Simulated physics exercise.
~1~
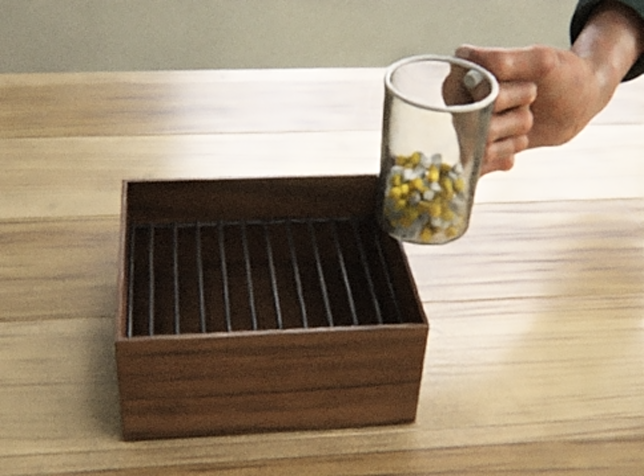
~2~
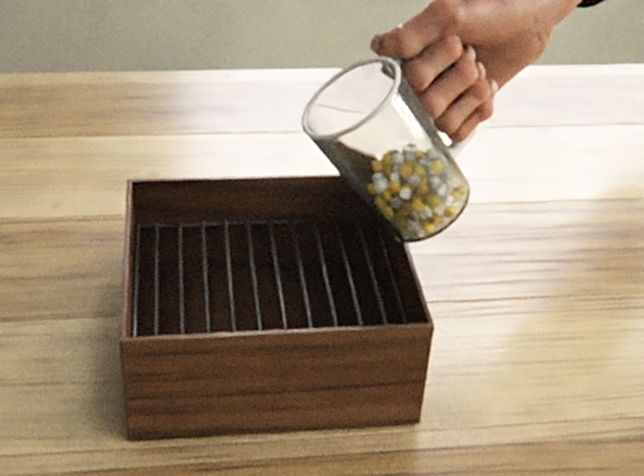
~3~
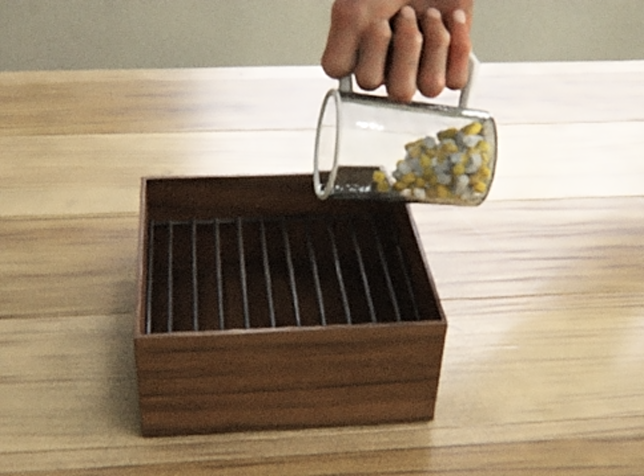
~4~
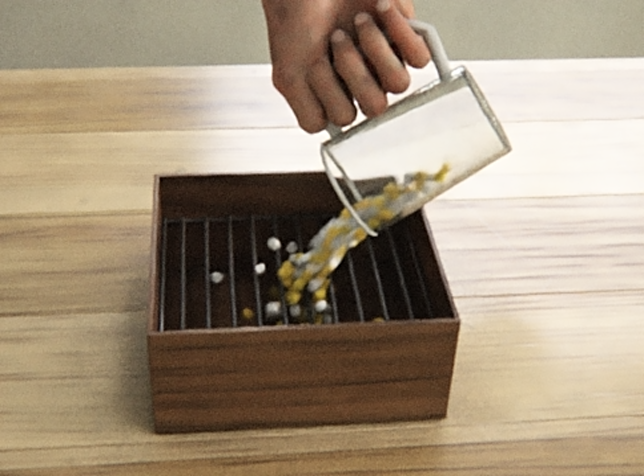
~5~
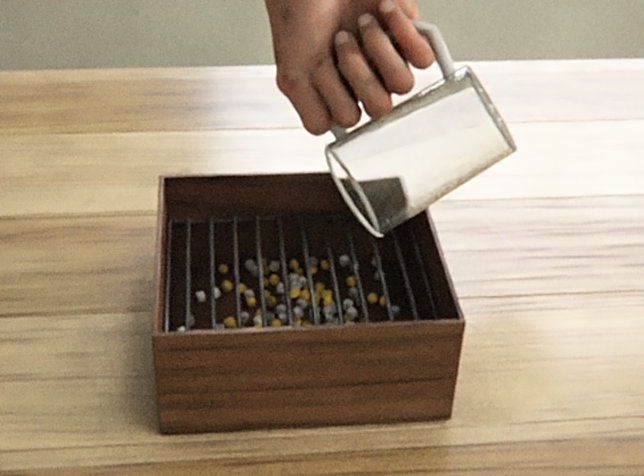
The video shows a hand holding a clear cup of mixed white and yellow pieces over a dark wooden box with a wire rack, then tipping it leftward until the pieces pour out, pass between the wires, and lie scattered beneath the rack, leaving the cup empty.
